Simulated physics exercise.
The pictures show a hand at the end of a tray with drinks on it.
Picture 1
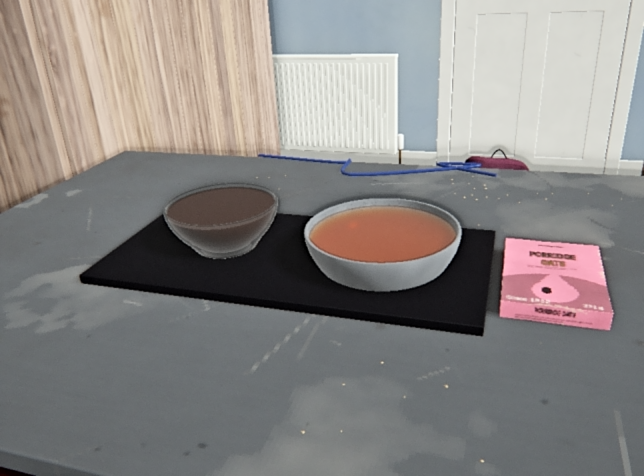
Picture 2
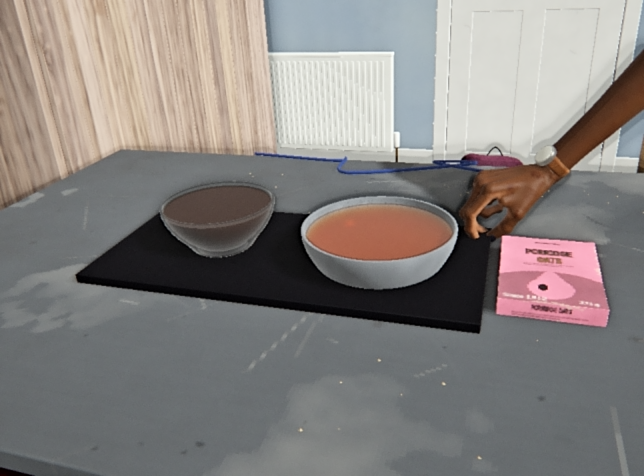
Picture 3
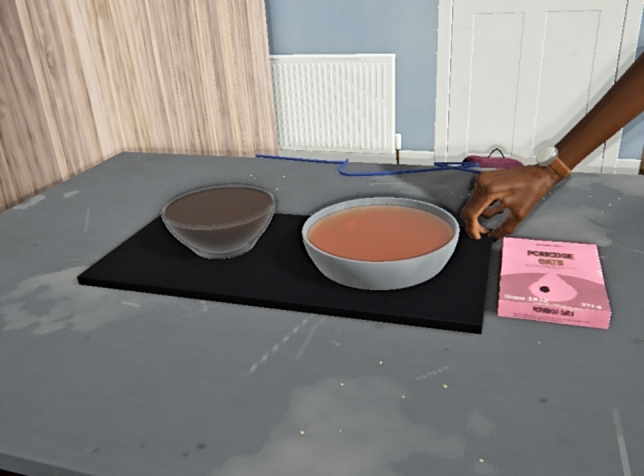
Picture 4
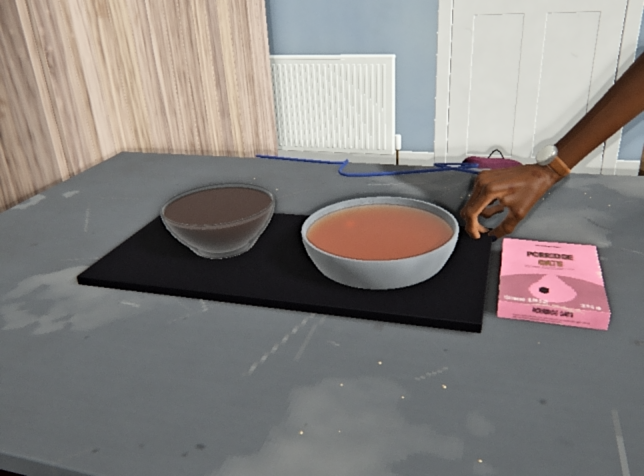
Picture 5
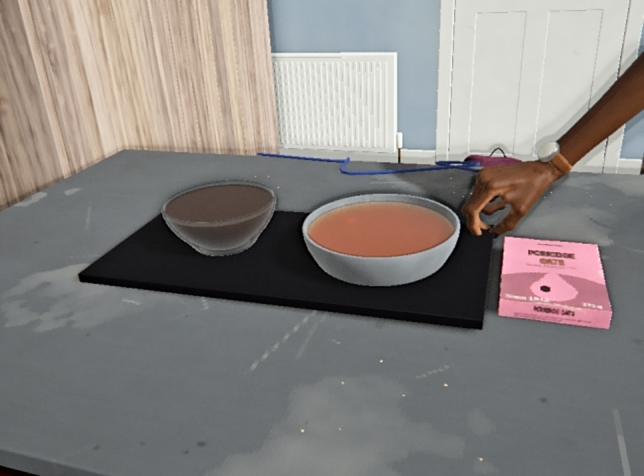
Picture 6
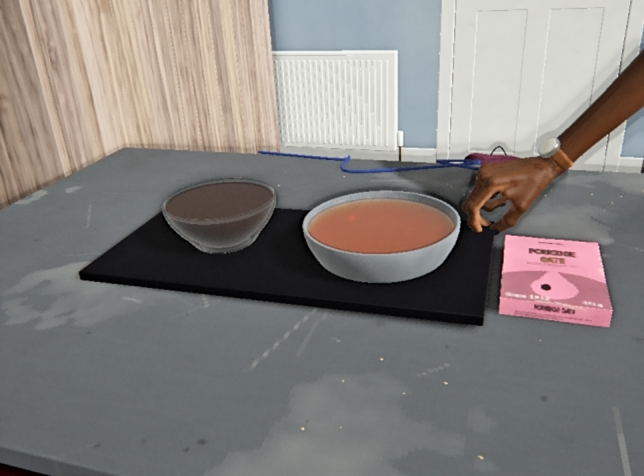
On a grey tabletop in a room with a radiator and a white door, a glass bowl of brown liquid and a wider dish of orange liquid sit on a black tray beside a pink packet. A hand appears and takes the tray's right end, which barely moves.
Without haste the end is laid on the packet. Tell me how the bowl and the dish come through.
The bowl holds and the dish holds.
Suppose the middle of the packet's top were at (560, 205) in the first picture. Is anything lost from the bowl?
My call: Leaks.
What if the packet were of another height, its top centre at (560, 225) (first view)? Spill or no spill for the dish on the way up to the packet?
In that case: Leaks.
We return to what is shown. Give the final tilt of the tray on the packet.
Near 3 degrees.
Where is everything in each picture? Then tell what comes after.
In the first frame, the tray lies flat; bowl (224, 222) nearly full; dish (382, 242) about three quarters full; packet (554, 315).
In the second frame, a hand takes the end of the tray; bowl nearly full, surface at (218, 206); dish about three quarters full, surface at (378, 232).
In the third frame, the end has come up a little; bowl (222, 222) nearly full; dish (380, 241) about three quarters full.
In the fourth frame, slope near 0°; bowl nearly full, surface at (219, 208); dish about three quarters full, surface at (379, 233); packet (552, 315).
In the fifth frame, the tray slopes by about 1°; bowl (222, 219) nearly full; dish (381, 237) about three quarters full.
In the sixth frame, the end is rising; bowl nearly full, surface at (220, 202); dish about three quarters full, surface at (381, 227); packet (553, 312).
Soon after, the tray slopes by about 2°; bowl, nothing has left it; dish, nothing has left it.
Later, the tray slopes by about 4°; bowl, nothing has left it; dish, nothing has left it.
In the end, the tray slopes by about 3°, resting on the packet; bowl, nothing has left it; dish, nothing has left it.
